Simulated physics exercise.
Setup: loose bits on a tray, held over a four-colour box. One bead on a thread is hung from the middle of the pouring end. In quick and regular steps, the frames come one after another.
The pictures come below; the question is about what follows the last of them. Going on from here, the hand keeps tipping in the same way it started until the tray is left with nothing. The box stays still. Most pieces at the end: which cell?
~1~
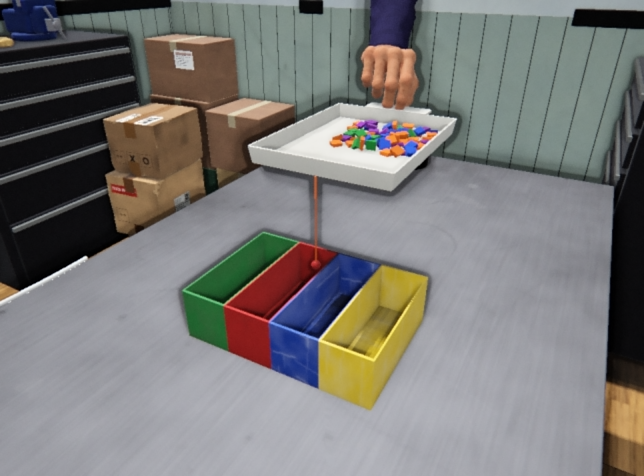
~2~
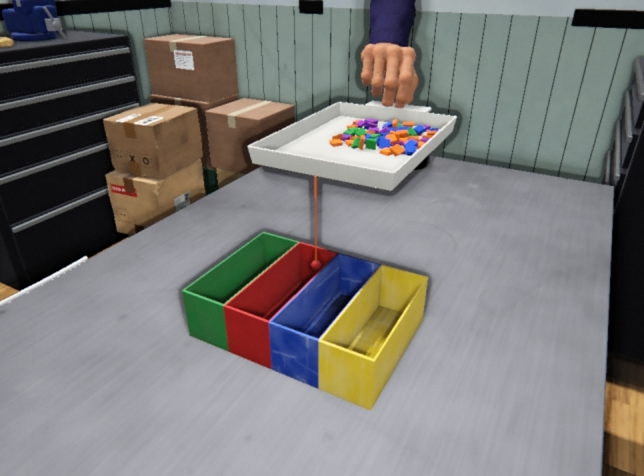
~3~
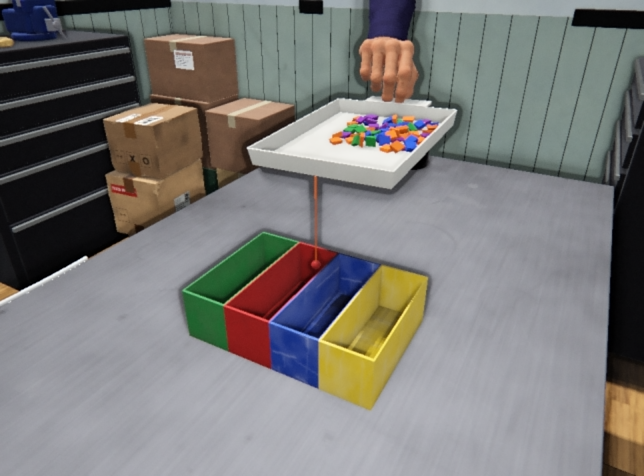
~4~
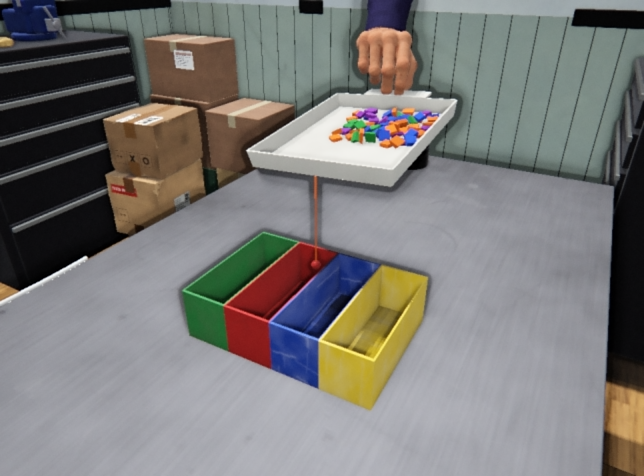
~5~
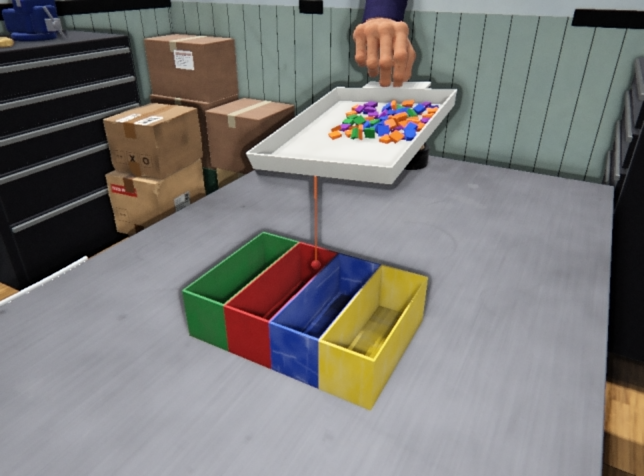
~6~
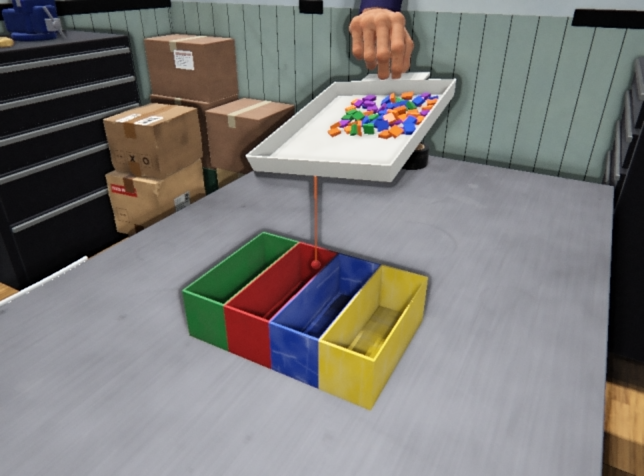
Green.
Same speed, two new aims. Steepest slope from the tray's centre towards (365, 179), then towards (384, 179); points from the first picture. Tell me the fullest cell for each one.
Case 1 goes to yellow, case 2 to the yellow cell.
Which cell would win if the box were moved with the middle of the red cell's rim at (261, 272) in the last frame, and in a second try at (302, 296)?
Case 1 - the cell in red; case 2 - green.
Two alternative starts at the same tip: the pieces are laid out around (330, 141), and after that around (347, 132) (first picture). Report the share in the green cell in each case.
It would be 70 in a hundred, and then 80 in a hundred.
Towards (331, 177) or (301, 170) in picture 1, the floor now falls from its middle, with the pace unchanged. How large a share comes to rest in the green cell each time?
You'd get 0 per cent the first time and 30 per cent the second time.
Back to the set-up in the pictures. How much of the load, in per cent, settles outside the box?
Close to 0 in a hundred.
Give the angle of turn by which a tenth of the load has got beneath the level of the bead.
It sits at roughly 75°.
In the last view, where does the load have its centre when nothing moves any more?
The centre ends up roughly at (252, 300).
Just after the last frame, tray tipped steeply; almost all on the tray; just a few falling or outside the box.
A moment on, tray tipped right over; the larger part on the tray; roughly a quarter in the green cell; just a few in the red cell; just a few falling or outside the box.
Further on, tray tipped past a quarter turn; roughly two thirds in the green cell; roughly a quarter in the red cell; just a few falling or outside the box.
When it is over, tray tipped past a quarter turn; roughly two thirds in the green cell; roughly a quarter in the red cell; not one in the yellow cell; not one in the blue cell; just a few outside the box.
